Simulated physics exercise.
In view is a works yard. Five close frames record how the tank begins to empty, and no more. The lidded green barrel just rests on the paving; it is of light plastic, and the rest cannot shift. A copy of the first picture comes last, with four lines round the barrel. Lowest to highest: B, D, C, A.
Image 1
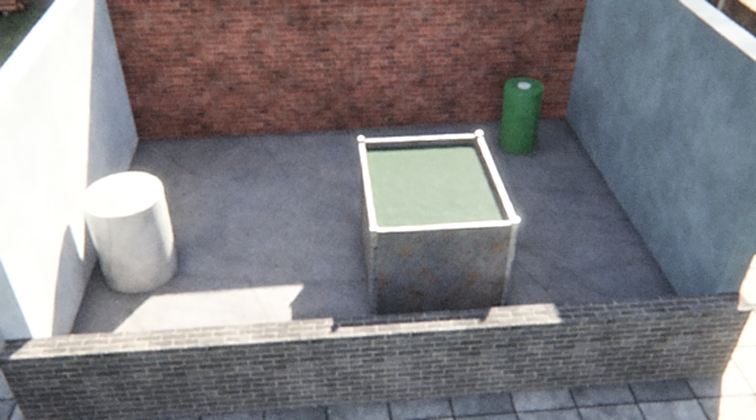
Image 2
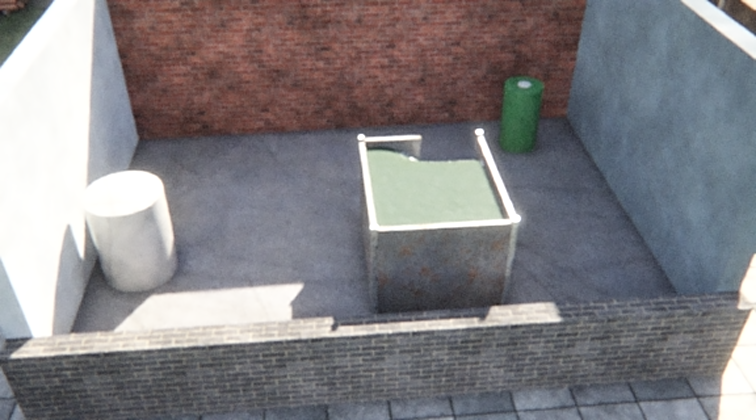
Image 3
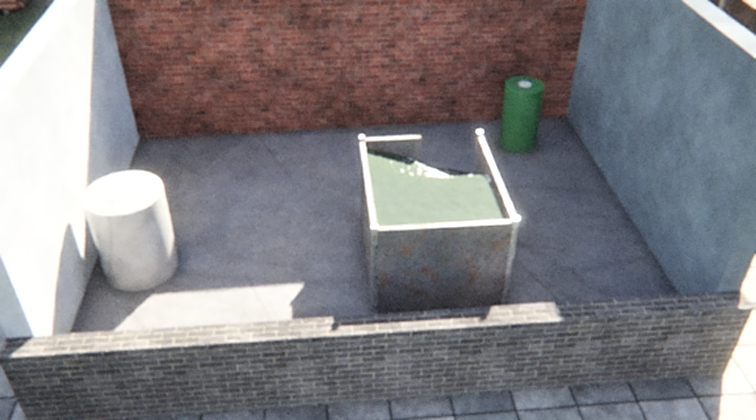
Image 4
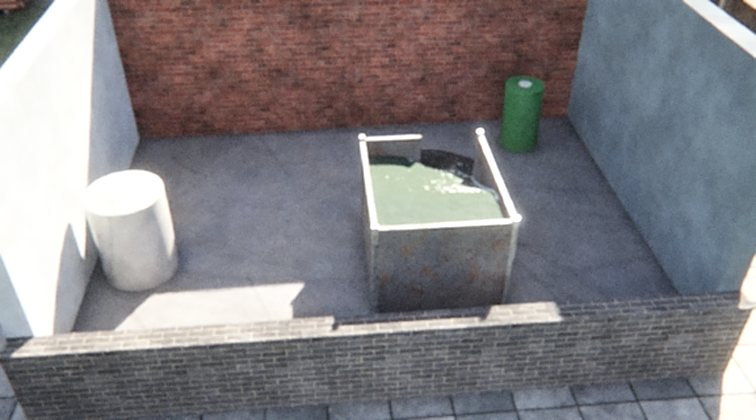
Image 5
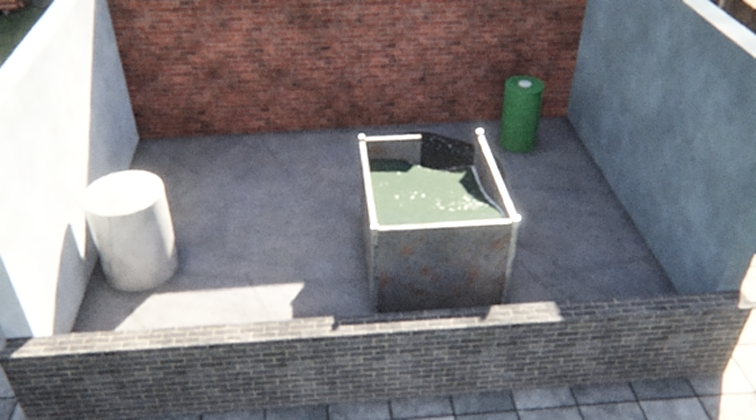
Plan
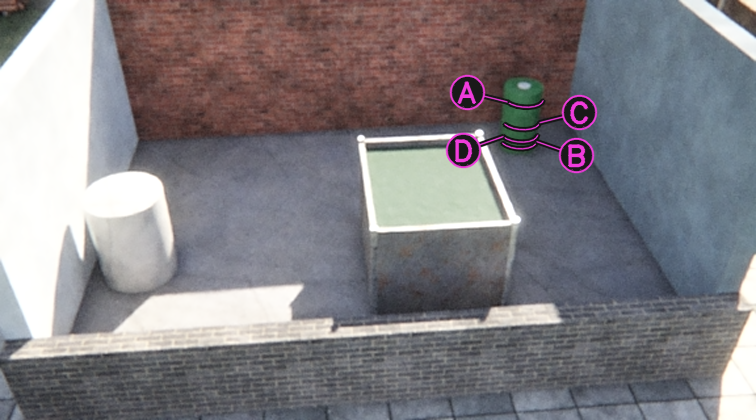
In the video, a full tank of green liquid stands in a walled works yard between a white cylinder and a green barrel; part of its back rim disappears, and the liquid's surface drops unevenly and ripples.
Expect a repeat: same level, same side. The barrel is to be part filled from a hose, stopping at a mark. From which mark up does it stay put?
Line C.
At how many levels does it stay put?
Two of them.
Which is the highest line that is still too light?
That would be D.
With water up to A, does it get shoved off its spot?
No, not at all.
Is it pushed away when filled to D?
Yes, that goes wrong.
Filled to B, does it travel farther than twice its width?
Yes.
On the marked copy, A at (528, 107); B at (522, 148); C at (525, 129); D at (523, 142); from the bottom up B, D, C, A.
With A, it does not move.
With B, it is pushed about 5 times its own width away.
With C, it does not move.
With D, it is pushed about 3 times its own width away.
